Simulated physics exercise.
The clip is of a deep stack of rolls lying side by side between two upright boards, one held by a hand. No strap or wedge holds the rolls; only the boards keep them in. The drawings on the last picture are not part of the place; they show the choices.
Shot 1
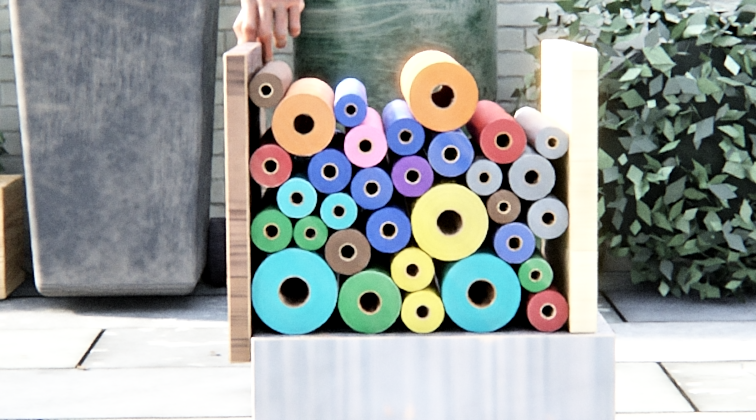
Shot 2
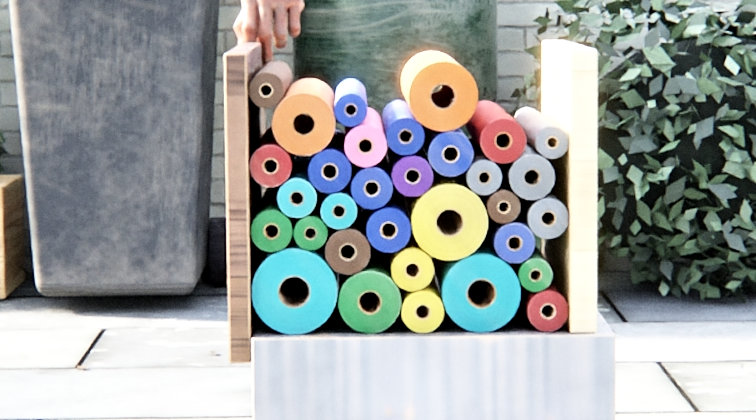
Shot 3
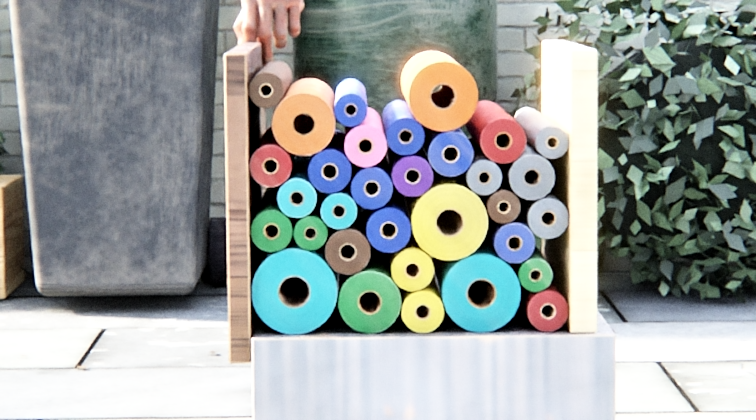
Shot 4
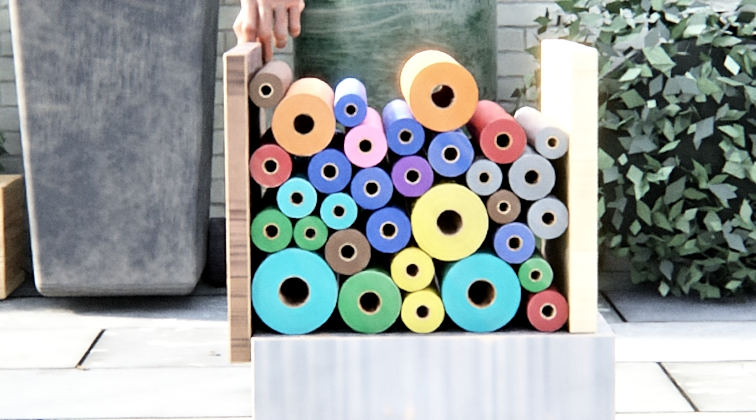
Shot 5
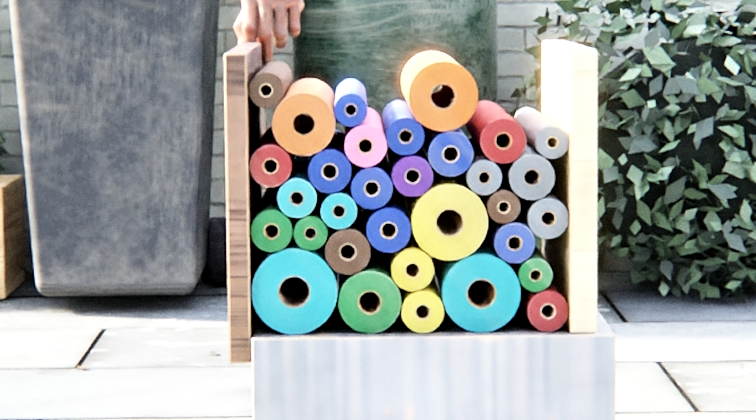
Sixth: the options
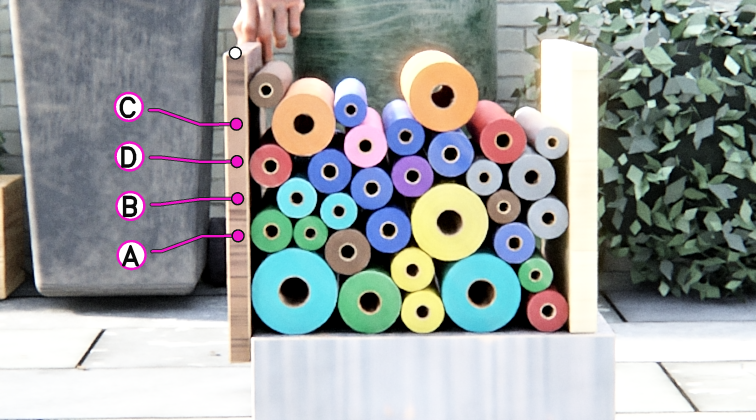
Colourful rolls lying stacked between two upright boards on a patio, all staying still while a hand grips the left board.
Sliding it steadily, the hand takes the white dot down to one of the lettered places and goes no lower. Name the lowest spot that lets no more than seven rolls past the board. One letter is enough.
Down to A.
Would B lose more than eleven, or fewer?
At B, fewer than eleven.
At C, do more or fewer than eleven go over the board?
At C, fewer than eleven.
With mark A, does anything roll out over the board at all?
Yes.
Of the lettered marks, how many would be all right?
The number is four.
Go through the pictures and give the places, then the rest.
In the first frame, a pink roll (366, 146); a brown roll (266, 90); side board (248, 189).
In the second frame, side board (248, 189); a turquoise roll (294, 292).
In the third frame, a yellow roll (413, 270); a yellow roll (450, 222).
In the fourth frame, a blue roll (330, 172); a purple roll (413, 176).
In the fifth frame, a pink roll (366, 146); a brown roll (266, 90); side board (248, 189).
On the copy, A at (238, 236); B at (237, 199); C at (236, 125); D at (237, 162); the white dot at (235, 53).
On A. First, top of the board (249, 134).
Then, top of the board (250, 228).
Finally, top of the board (250, 235), three out over the board.
By contrast, B one out over the board; C none out over the board; D none out over the board.
